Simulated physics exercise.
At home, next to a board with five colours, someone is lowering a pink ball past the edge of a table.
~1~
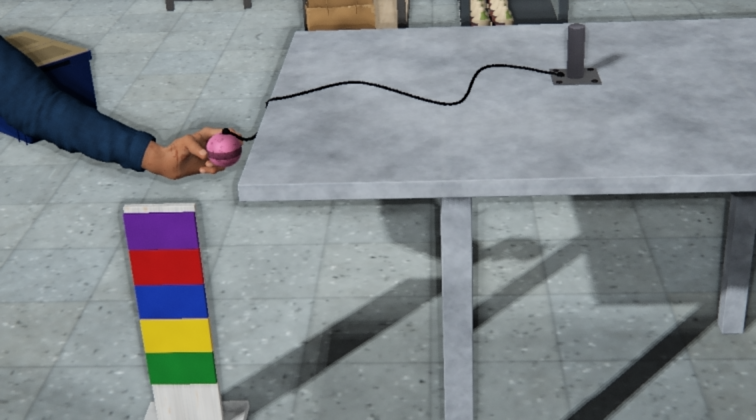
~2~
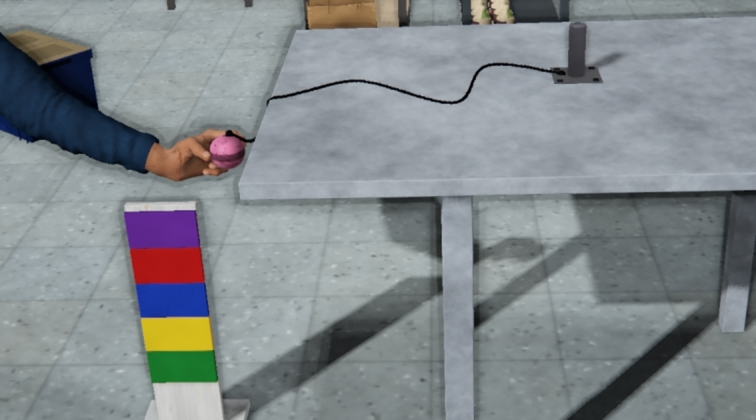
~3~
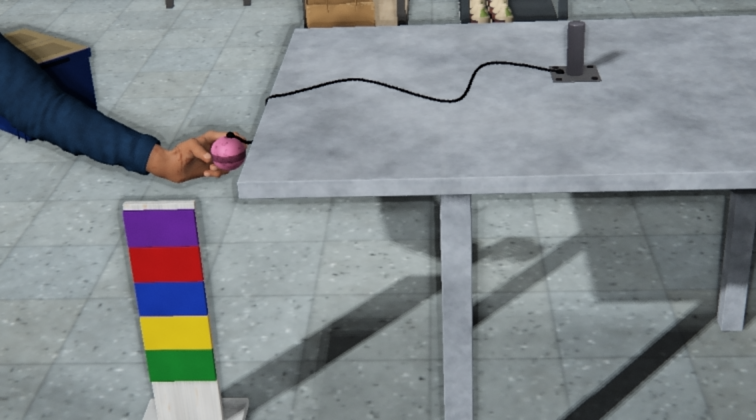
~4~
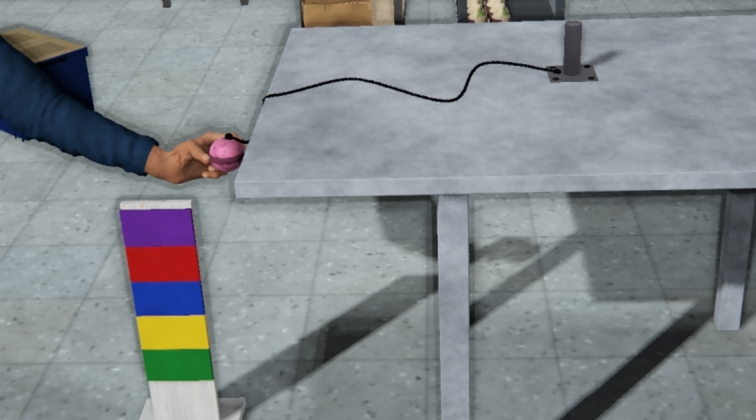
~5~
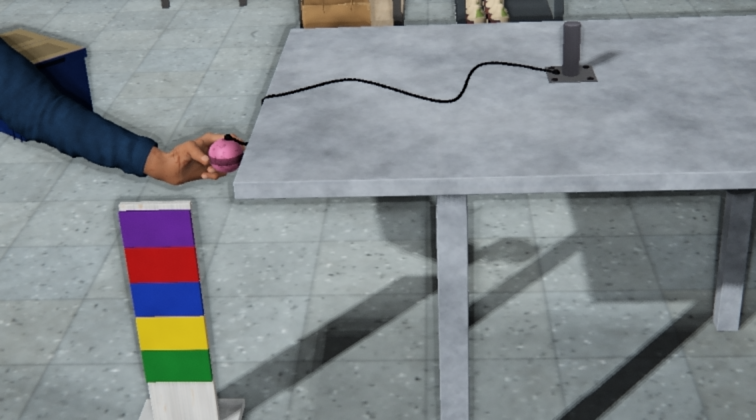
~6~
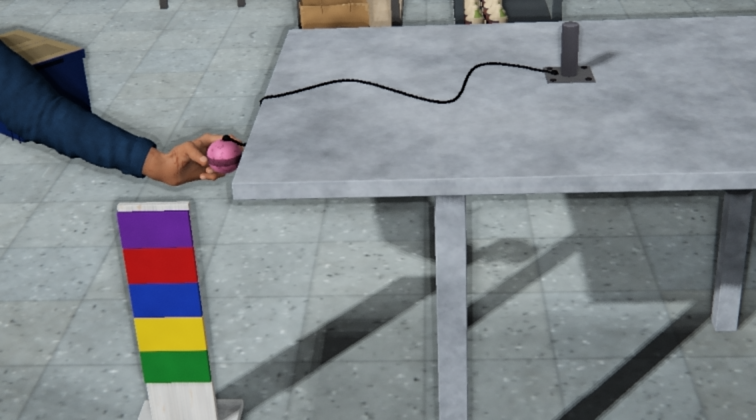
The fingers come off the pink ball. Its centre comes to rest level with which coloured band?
With the blue one.
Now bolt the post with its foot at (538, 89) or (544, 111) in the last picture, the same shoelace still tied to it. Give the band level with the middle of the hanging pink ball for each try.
The first case gives yellow, the second gives yellow.
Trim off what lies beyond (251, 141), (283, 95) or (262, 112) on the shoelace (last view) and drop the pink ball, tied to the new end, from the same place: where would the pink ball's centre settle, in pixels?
About (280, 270) first, then about (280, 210), and finally about (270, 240).
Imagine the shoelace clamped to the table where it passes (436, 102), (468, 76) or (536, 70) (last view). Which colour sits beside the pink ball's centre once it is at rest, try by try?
Taking the three tries in turn, you'd get purple, red and blue.
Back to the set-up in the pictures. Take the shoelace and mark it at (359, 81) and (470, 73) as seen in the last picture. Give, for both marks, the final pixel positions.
First: (263, 118). Second: (447, 83).
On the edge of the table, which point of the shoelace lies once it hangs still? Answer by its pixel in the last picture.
About (370, 83).
Early on, ball near (241, 254); level with red.
Midway, ball near (291, 286); level with blue.
Near the end, ball near (274, 292); level with blue.
Finally, ball near (280, 292); level with blue. The blue one.
